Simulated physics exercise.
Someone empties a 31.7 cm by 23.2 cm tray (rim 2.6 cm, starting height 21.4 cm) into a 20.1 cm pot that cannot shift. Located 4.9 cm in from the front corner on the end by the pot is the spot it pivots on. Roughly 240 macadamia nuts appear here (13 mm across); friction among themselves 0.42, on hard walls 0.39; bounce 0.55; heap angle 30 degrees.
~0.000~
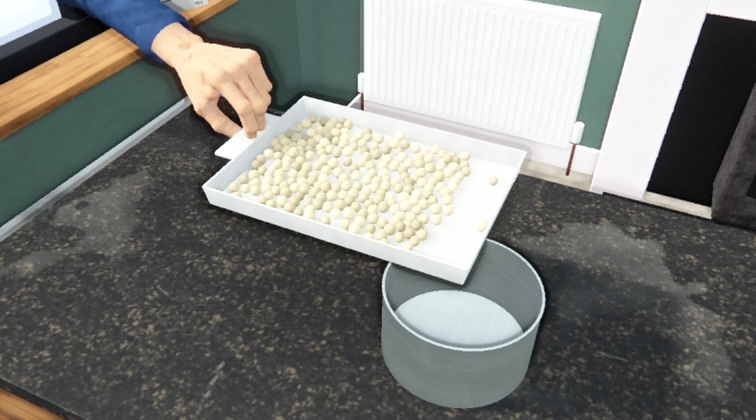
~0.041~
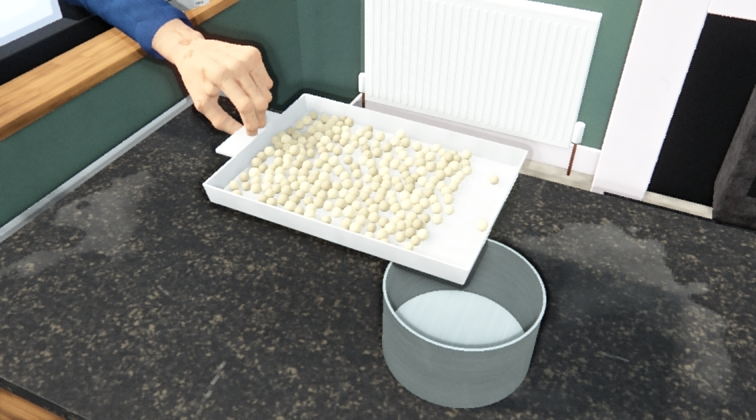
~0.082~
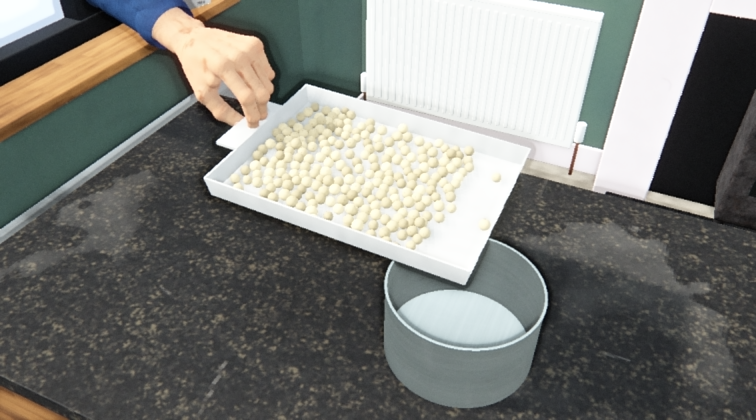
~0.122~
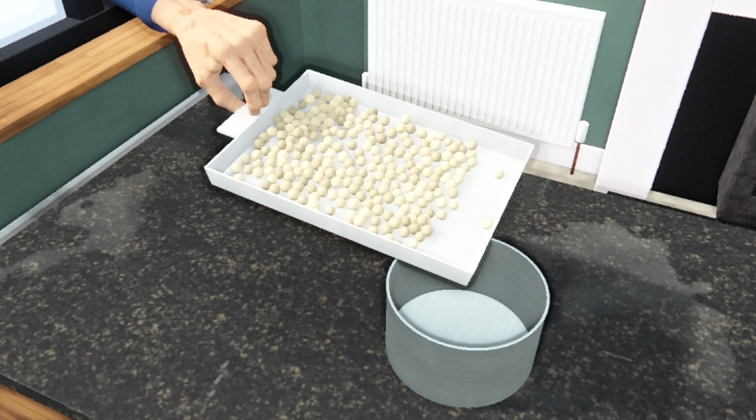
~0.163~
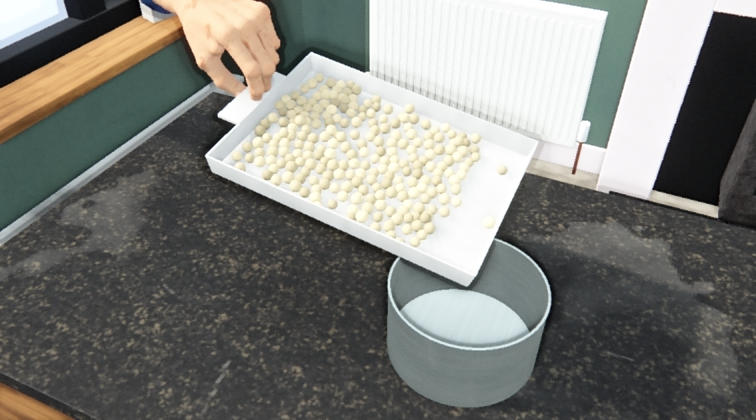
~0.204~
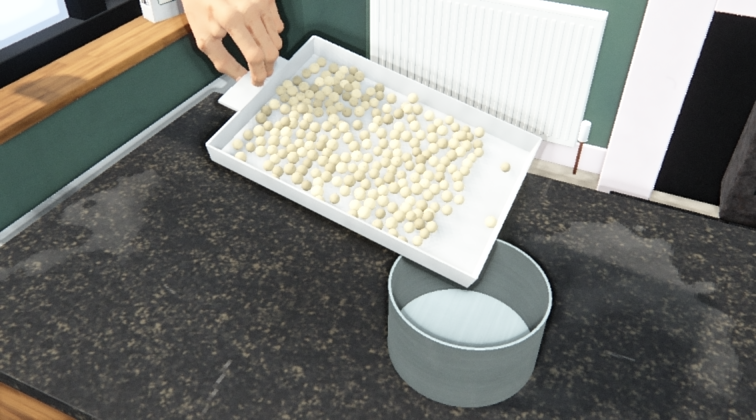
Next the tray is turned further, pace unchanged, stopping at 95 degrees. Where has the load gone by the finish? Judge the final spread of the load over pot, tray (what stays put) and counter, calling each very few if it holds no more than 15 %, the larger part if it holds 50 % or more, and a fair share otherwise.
Final spread - pot: Very few, left on the tray: Very few, counter: The larger part.
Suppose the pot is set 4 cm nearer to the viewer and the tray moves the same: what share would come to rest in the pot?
In that case about 40 percent would end up there.
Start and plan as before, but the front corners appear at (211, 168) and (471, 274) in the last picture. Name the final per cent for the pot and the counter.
Pot 5, counter 95.
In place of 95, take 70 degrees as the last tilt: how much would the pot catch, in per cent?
Near 5 %, then.
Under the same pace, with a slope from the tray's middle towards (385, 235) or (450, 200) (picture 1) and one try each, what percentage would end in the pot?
Near 5 and 30 per cent, in that order.
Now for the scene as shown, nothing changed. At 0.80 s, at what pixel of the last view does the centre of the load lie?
Somewhere about (497, 251) in the last view.
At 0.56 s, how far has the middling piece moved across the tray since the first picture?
Displacement on the tray: About 9 cm.
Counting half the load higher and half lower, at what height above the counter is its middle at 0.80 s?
Median height: Approx. 24 cm.
After 0.56 s, tilt 54 degrees; the tray holds 100 %, the pot 0 %.
Then, at 0.80 s, tilt 80 degrees; the tray holds 75 %, the pot 0 %.
After 1.15 s, tilt 95 degrees; the tray holds 10 %, the pot 0 %.
By 2.4 s all is still; pot 0 %, tray 0 %, counter 100 %.
